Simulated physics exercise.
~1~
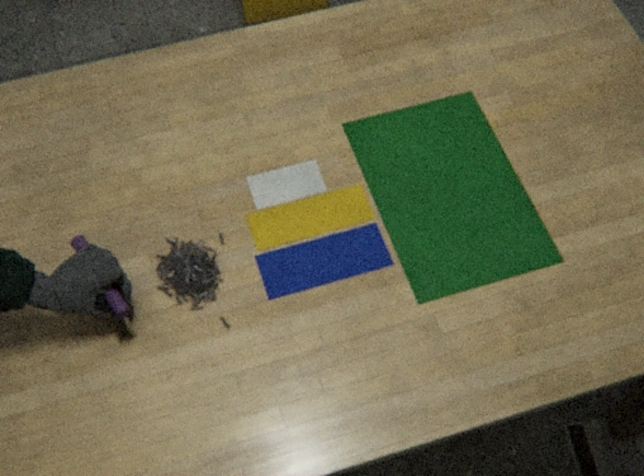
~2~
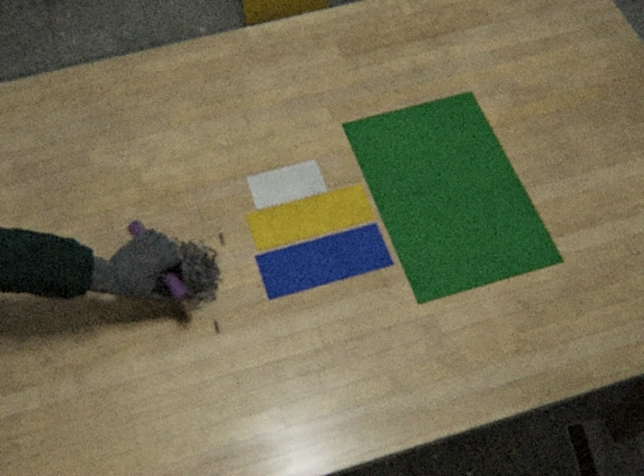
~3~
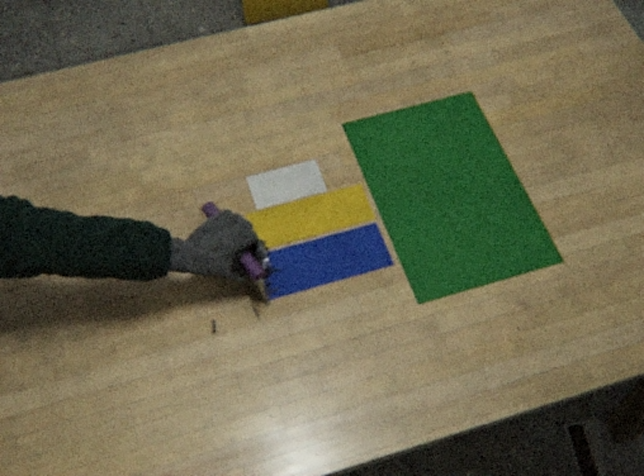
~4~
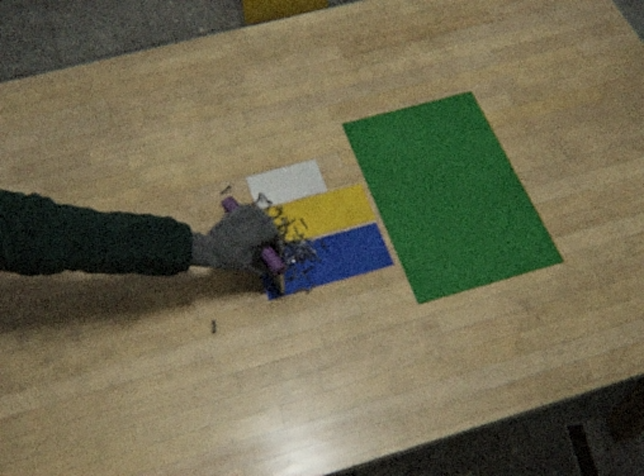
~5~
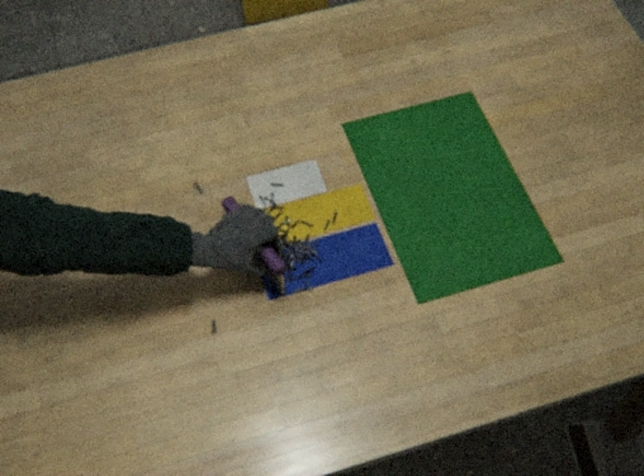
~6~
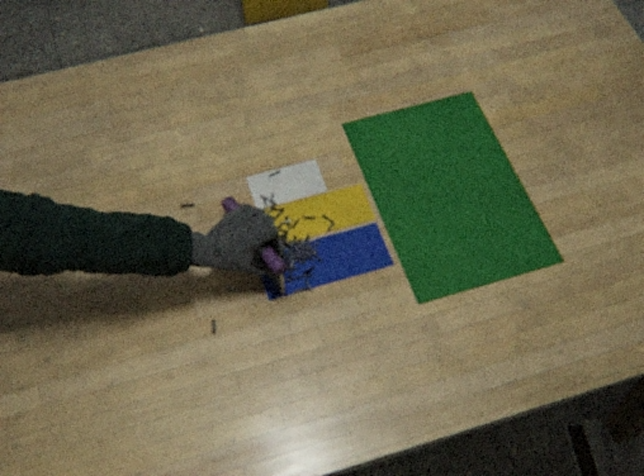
A gloved hand pushed a purple scraper rightward into a pile of small dark screws on a wooden table, shoving them onto the coloured sheets, where it stopped with most scattered across the yellow and blue ones, and the green sheet stayed clear.
